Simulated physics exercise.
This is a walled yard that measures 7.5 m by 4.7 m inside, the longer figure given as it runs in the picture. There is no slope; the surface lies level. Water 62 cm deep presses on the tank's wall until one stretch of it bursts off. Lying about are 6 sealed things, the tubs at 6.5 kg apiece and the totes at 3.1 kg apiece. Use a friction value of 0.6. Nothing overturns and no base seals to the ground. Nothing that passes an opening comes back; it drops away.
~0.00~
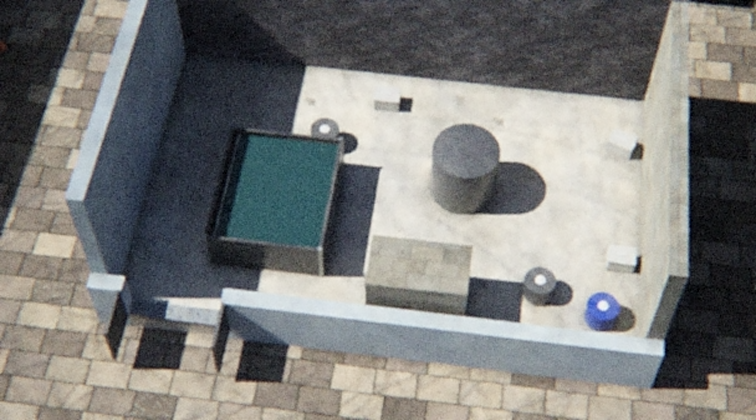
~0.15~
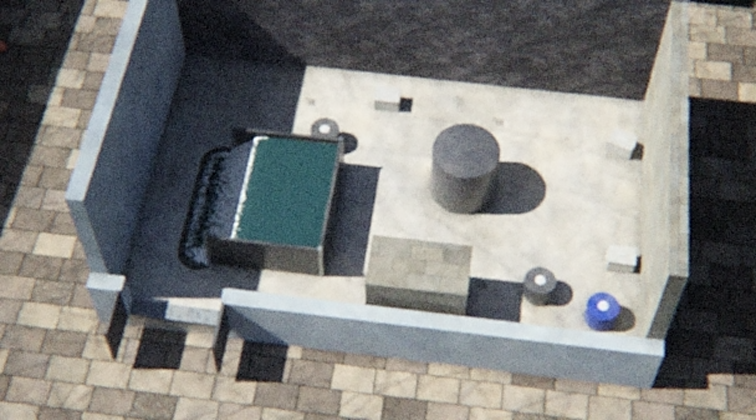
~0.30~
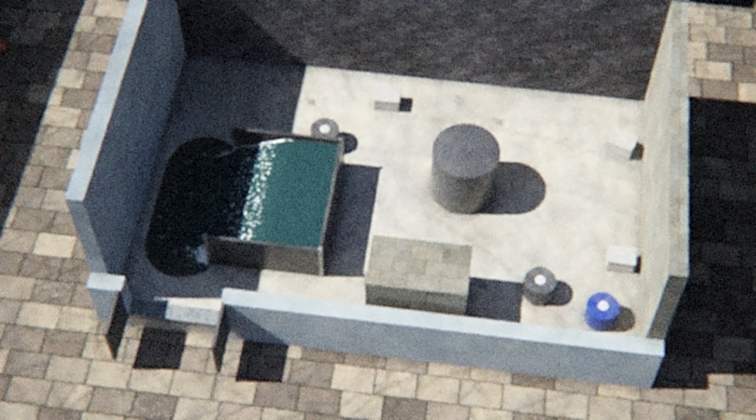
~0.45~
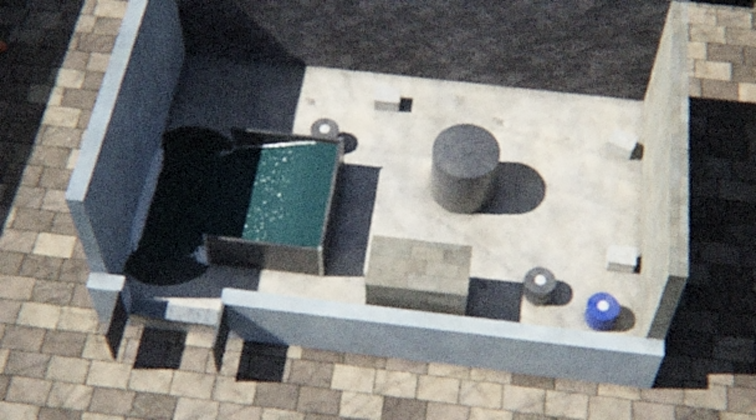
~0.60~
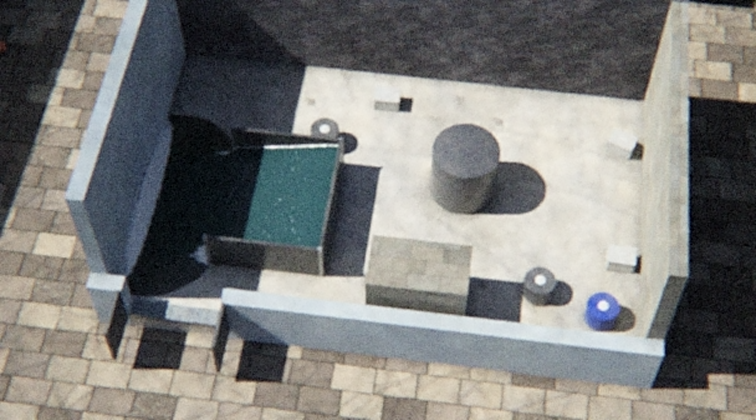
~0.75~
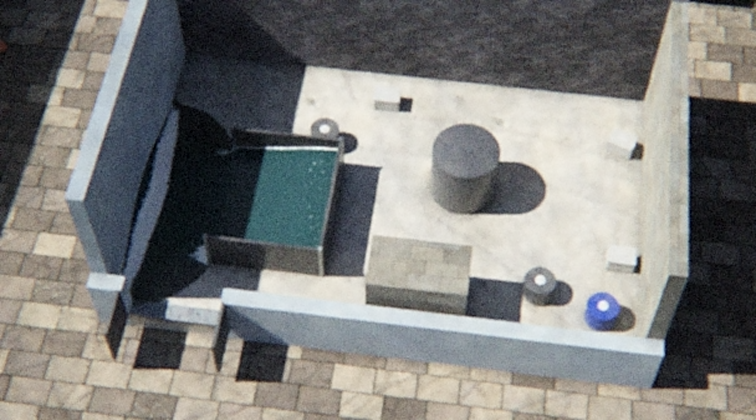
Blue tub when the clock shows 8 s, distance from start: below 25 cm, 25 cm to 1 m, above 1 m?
Below 25 cm.
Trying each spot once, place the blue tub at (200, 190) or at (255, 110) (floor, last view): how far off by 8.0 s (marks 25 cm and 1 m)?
Spot one - it is swept away; spot two - it is swept away.
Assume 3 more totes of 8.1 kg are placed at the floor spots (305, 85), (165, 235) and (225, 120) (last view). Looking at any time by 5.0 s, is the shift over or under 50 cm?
Listed order gives above the limit, above the limit, above the limit.
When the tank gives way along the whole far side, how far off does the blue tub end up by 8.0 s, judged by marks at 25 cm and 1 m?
The blue tub is swept a long way.
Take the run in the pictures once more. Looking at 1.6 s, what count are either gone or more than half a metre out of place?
By my tally, 0.
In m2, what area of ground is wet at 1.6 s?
Wet: Near 9.0 m2.
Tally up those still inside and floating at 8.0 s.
I get 3.
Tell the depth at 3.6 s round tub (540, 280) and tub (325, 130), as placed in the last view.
Roughly 0 and 2 cm.
After 1.6 s the blue tub is near (603, 306), 0.0 m from its start, aground; 0 of 6 are out; 0 afloat.
After 3.6 s the blue tub is near (603, 306), 0.0 m from its start, aground; 0 of 6 are out; 1 afloat.
After 5.6 s the blue tub is near (603, 306), 0.0 m from its start, aground; 0 of 6 are out; 2 afloat.
After 8.0 s the blue tub is near (603, 306), 0.0 m from its start, aground; 0 of 6 are out; 3 afloat.
